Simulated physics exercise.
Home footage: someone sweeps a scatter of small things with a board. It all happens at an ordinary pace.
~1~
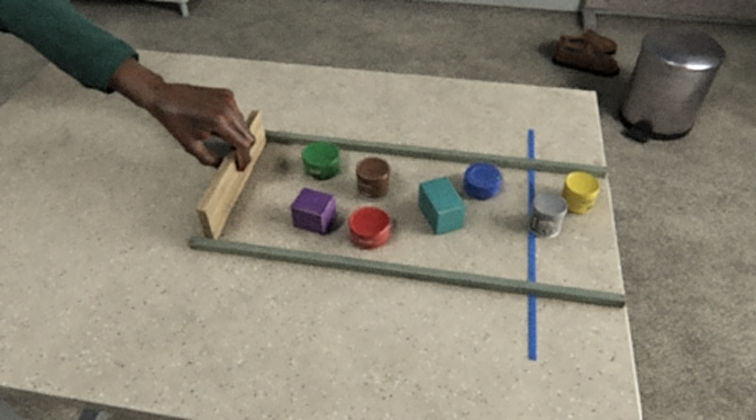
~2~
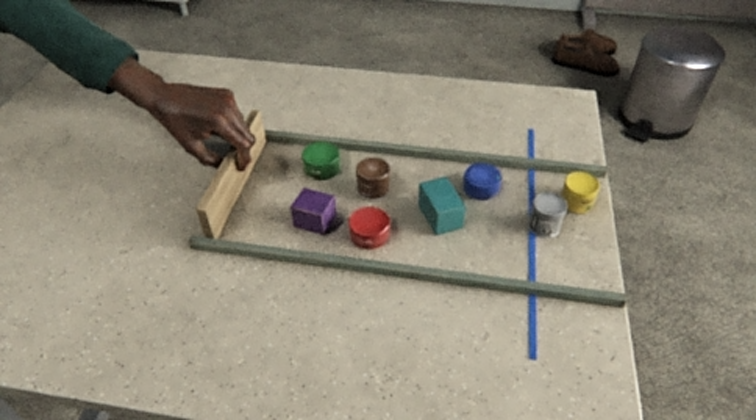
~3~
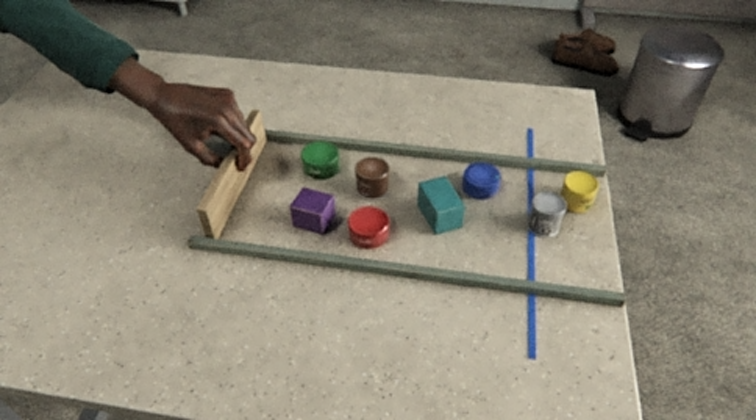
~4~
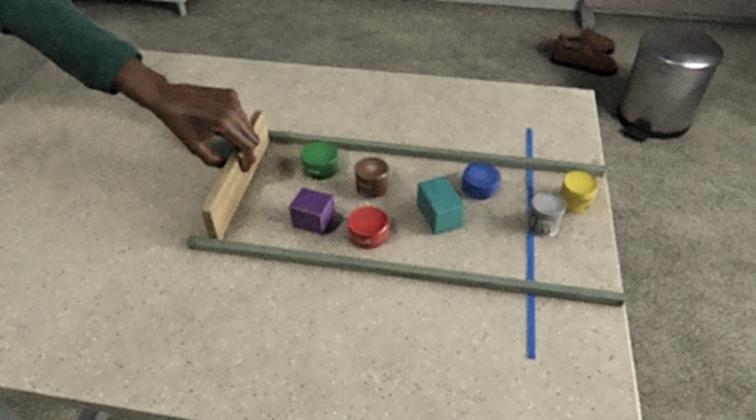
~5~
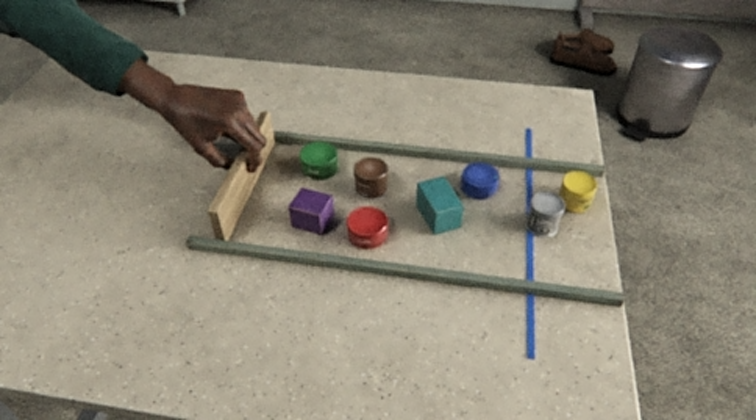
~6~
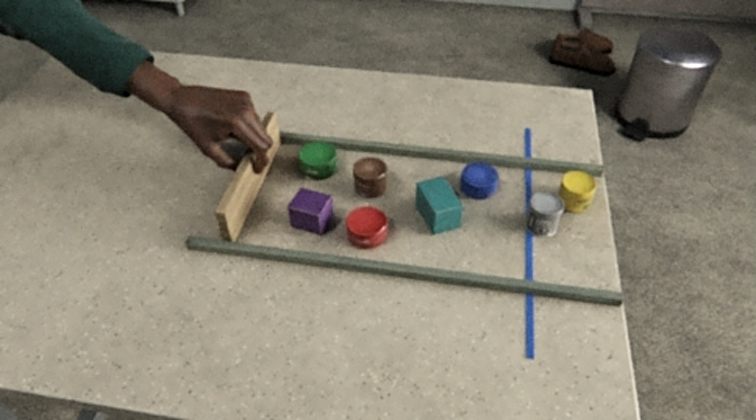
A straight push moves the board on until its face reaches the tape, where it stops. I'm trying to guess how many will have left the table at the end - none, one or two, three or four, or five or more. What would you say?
I would say one or two.
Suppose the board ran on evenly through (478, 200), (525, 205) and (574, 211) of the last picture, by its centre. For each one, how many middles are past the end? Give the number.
In order of the places given, that's 0, 1 and 4.
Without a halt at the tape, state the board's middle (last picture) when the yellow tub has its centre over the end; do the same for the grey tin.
The middle is at (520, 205) when it's the yellow tub, and at (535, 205) when it's the grey tin.
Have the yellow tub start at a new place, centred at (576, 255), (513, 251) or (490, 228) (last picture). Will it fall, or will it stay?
One after another: It is safe, then is safe, then is safe.
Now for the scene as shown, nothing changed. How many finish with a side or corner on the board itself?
It touches 3.
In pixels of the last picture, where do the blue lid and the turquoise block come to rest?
Look around (583, 195) for the first and around (583, 221) for the second.
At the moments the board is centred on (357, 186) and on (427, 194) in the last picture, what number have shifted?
Answer - first 4, then 6.
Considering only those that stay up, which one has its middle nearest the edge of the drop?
That is the grey tin.
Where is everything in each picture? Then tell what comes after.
Yellow tub (579, 193); grey tin (547, 216); blue lid (482, 182); board (235, 172); tape (532, 223), in the first picture.
Grey tin (547, 216); board (235, 171), in the second picture.
Blue lid (481, 181); purple block (313, 211), in the third picture.
Yellow tub (578, 192); brown tin (372, 179), in the fourth picture.
Grey tin (544, 215); turquoise block (439, 205), in the fifth picture.
Yellow tub (576, 192); grey tin (544, 215); blue lid (479, 181); board (251, 174); tape (529, 222), in the sixth picture.
Early on, none off yet; yellow tub at rest near (576, 192); grey tin at rest near (544, 215); blue lid at rest near (479, 181).
A while later, none off yet; yellow tub at rest near (576, 192); grey tin travelled a little near (560, 212); blue lid travelled about its own width near (531, 191).
Finally, the number that fall off is one or two; lost, yellow tub.
